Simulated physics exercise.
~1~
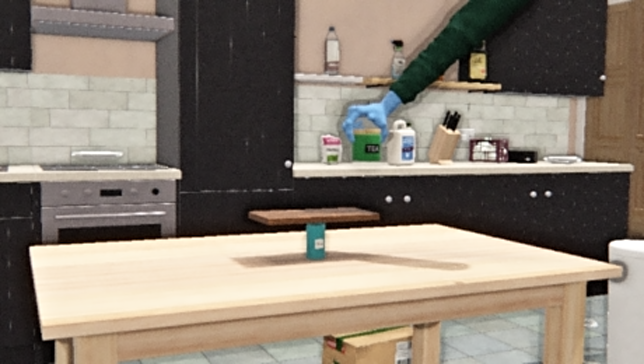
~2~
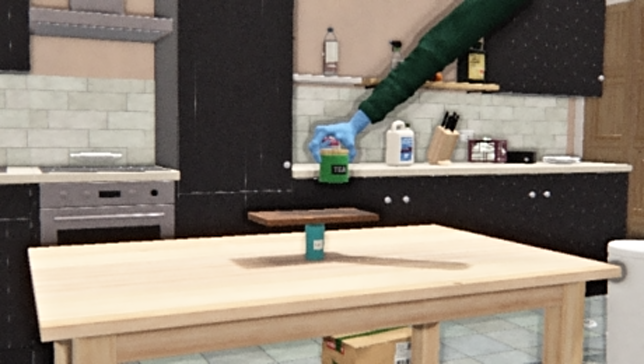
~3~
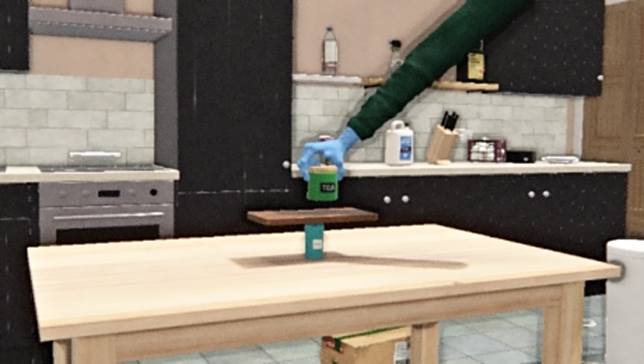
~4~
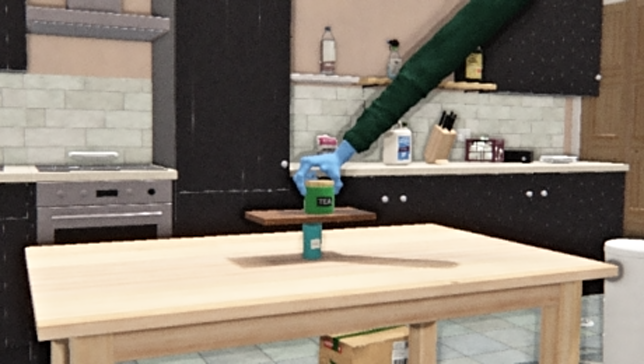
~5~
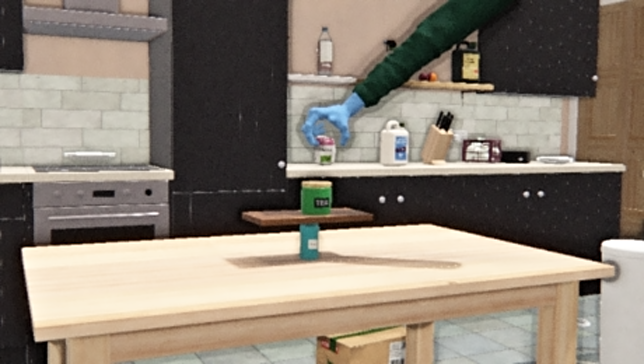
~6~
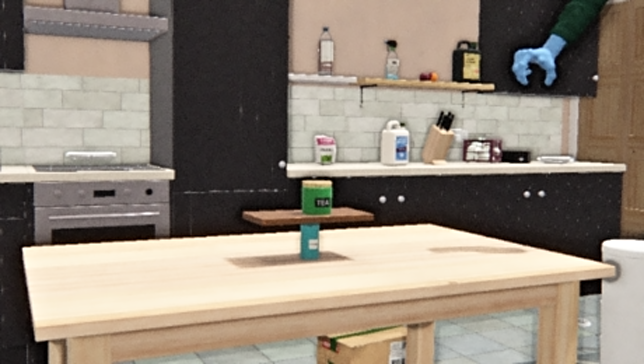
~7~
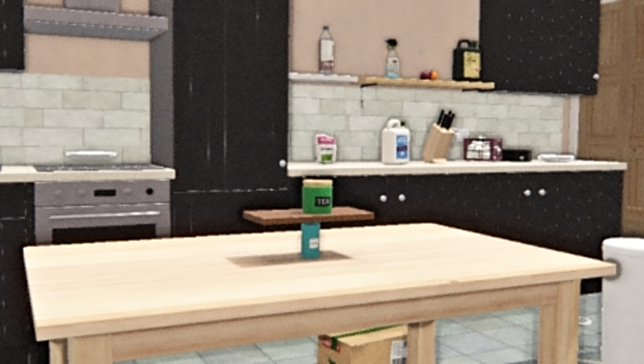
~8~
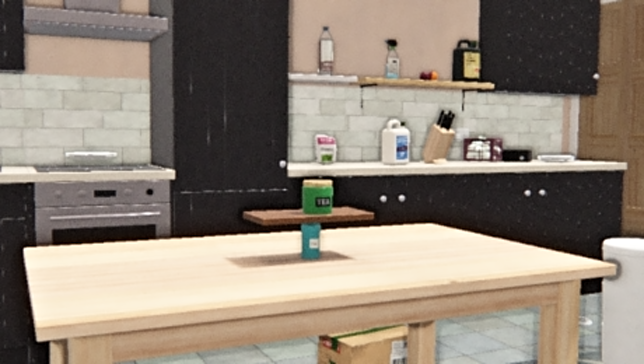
A gloved hand sets a green jar on a board balanced atop a turquoise shaker, and everything stays up.
